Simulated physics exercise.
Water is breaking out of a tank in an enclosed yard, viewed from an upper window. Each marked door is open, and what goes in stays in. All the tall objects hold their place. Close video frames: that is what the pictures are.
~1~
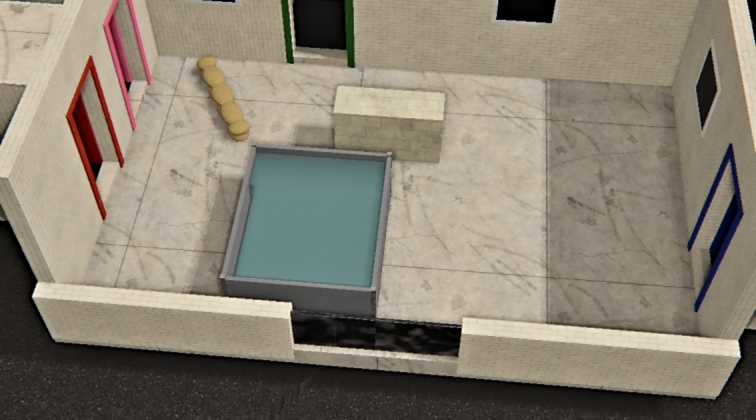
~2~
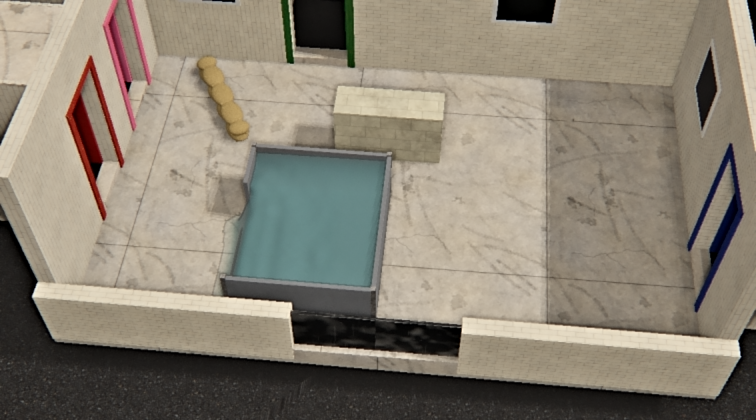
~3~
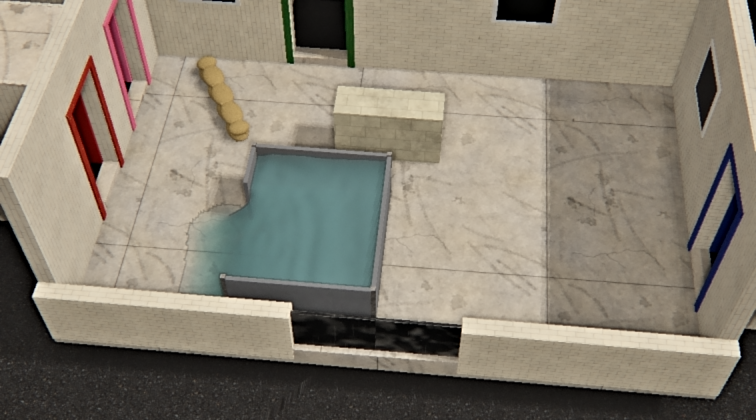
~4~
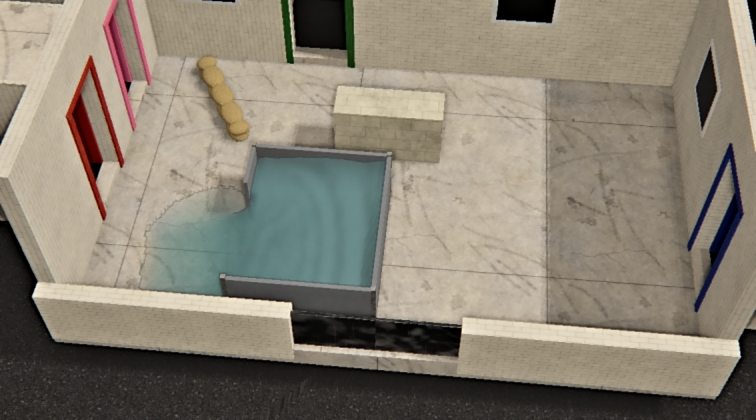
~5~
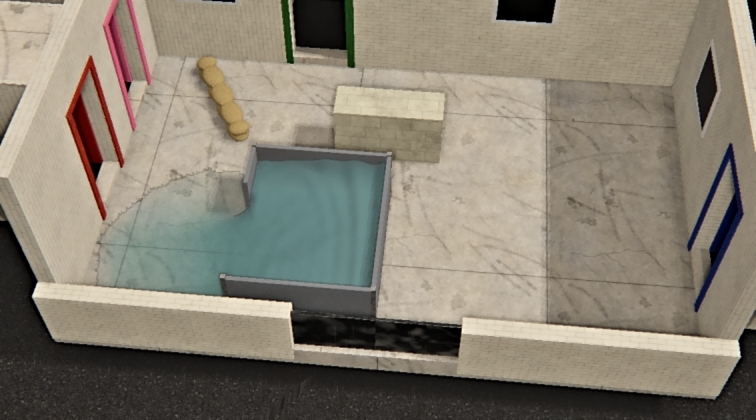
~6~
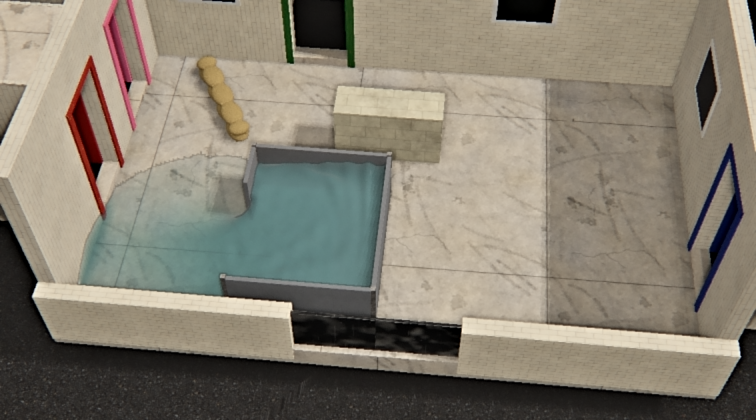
In the video, still water fills a gray-walled tank in an enclosed yard, then a gap opens on its left side and water pours out, spreading across the pale floor toward the red-framed doorway while the surrounding objects stay put.
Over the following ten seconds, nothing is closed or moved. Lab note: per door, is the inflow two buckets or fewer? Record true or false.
Red door false; blue door true; green door true; pink door false.
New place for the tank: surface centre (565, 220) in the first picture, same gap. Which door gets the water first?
Answer: The one in red.
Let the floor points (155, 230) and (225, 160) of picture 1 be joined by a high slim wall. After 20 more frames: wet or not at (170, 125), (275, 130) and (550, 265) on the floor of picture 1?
Results in order: Swamped / swamped / bone-dry.
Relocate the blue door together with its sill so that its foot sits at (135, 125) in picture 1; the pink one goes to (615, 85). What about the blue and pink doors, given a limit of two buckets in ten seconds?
Blue door overflows; pink door does not overflow.
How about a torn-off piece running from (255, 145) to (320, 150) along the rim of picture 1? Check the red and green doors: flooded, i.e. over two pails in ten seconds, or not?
The red door falls short and the green door tops the limit.
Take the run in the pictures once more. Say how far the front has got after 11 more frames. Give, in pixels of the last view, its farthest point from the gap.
Farthest reach: About (158, 58).
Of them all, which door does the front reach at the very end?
The blue one.
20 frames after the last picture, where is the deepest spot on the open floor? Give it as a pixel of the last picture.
Somewhere near (179, 60), I think.
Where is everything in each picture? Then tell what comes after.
The first picture shows still water in the tank at (310, 217).
In the second picture, the front is at a hidden place, out from the gap at (242, 254).
In the third picture, the front is at (208, 216), out from the gap at (242, 254).
In the fourth picture, the front is at (178, 207), out from the gap at (242, 256).
In the fifth picture, water pours out at (242, 256) and has run to (114, 229).
In the sixth picture, the front is at (112, 196), out from the gap at (242, 256).
A moment on, water covers 15 % of the floor; the red door over two buckets in, the blue door not reached, the green door not reached, the pink door wet at the sill, nothing in.
Next, water covers 20 % of the floor; the red door far over two buckets in, the blue door not reached, the green door not reached, the pink door wet at the sill, nothing in.
Then, water covers 35 % of the floor; the red door far over two buckets in, the blue door not reached, the green door wet at the sill, nothing in, the pink door under two buckets in.
Later, water covers 70 % of the floor; the red door far over two buckets in, the blue door not reached, the green door wet at the sill, nothing in, the pink door far over two buckets in.
In the end, water covers 95 % of the floor; the red door far over two buckets in, the blue door wet at the sill, nothing in, the green door wet at the sill, nothing in, the pink door far over two buckets in.
